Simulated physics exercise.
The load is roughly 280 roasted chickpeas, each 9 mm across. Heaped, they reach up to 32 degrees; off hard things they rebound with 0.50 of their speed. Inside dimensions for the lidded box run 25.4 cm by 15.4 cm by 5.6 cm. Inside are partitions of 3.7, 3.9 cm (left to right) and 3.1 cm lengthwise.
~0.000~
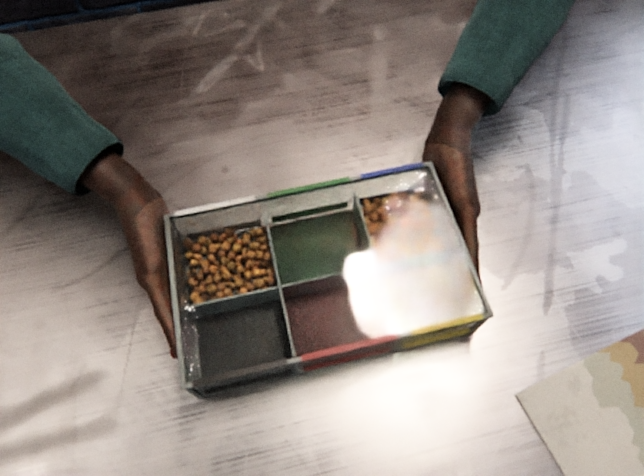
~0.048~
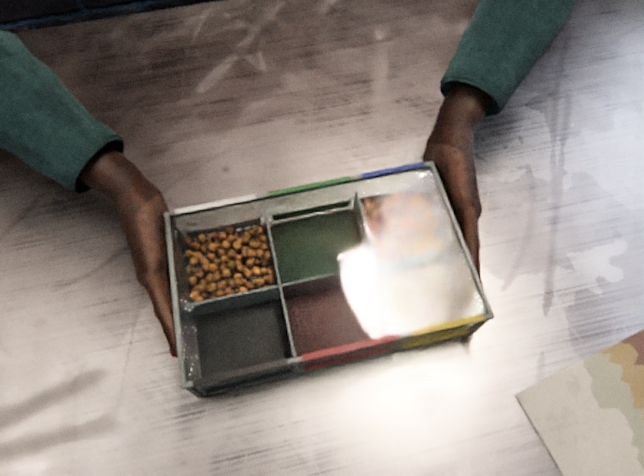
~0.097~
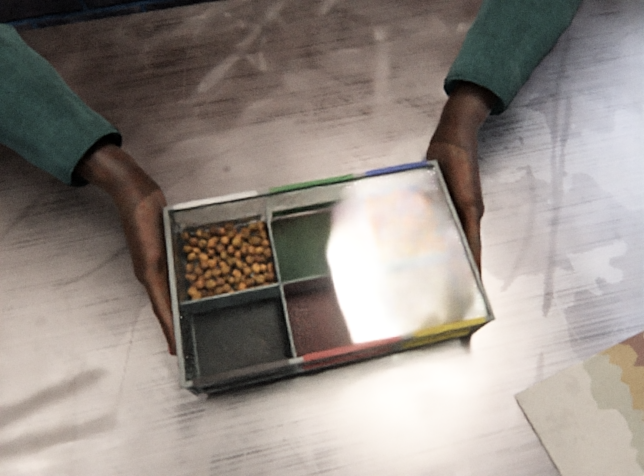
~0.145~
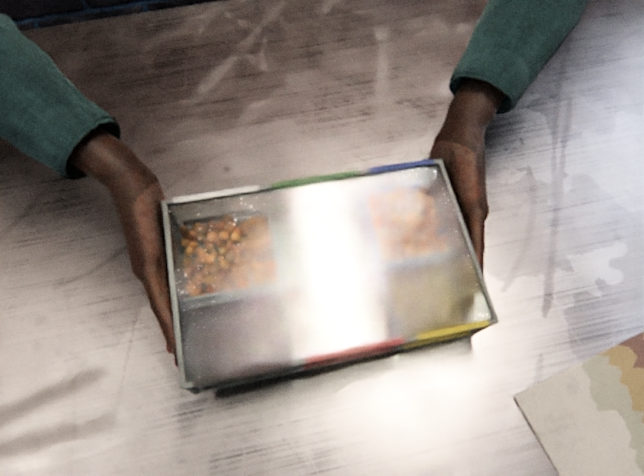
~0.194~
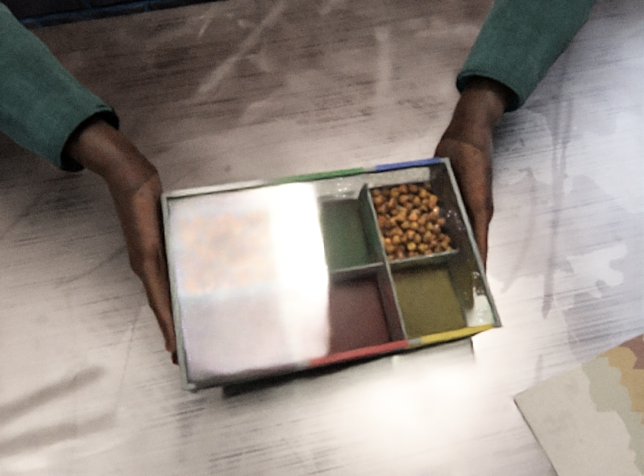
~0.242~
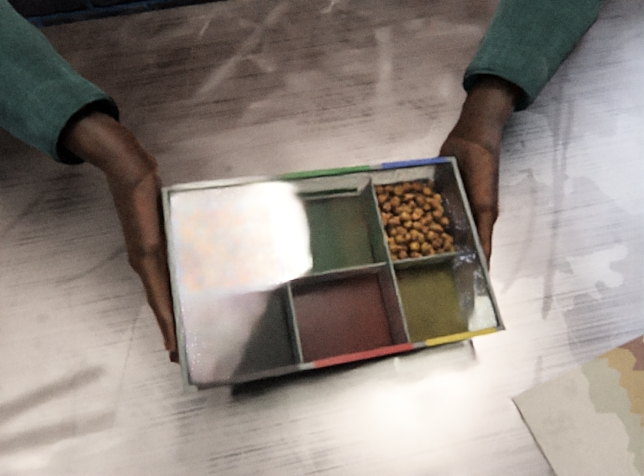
Two hands held a clear-lidded, divided box of roasted chickpeas above a pale table and tilted it slightly down to the right, while a bright glare slid across the lid from right to left.
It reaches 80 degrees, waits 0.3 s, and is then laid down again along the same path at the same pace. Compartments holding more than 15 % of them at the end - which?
Red no, blue yes, green no, yellow yes, white yes, black no.
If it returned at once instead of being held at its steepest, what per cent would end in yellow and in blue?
In per cent: Yellow 25, blue 35.
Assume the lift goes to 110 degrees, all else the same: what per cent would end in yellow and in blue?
Result - yellow 50 percent; blue 20 percent.
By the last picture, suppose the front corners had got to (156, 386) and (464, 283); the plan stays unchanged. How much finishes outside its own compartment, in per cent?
Roughly 10 per cent.
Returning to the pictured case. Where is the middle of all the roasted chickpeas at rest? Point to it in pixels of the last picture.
Roughly (405, 264).
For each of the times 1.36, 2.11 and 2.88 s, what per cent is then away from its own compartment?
In order, some 25, 35 and 35.
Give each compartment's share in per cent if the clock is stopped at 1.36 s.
Red 5 %, blue 45 %, green 0 %, yellow 15 %, white 35 %, black 0 %.
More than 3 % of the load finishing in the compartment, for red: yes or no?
Red: It does.
Then, at 1.36 s, tilt 80 degrees; red 5 %, blue 45 %, yellow 15 %, white 35 %.
After 2.11 s, tilt 41 degrees; red 10 %, blue 40 %, yellow 25 %, white 25 %.
Then, at 2.88 s, tilt 0 degrees; red 10 %, blue 40 %, yellow 25 %, white 25 %.
In the end, at 3.5 s, red 10 %, blue 40 %, green 0 %, yellow 25 %, white 25 %, black 0 %.
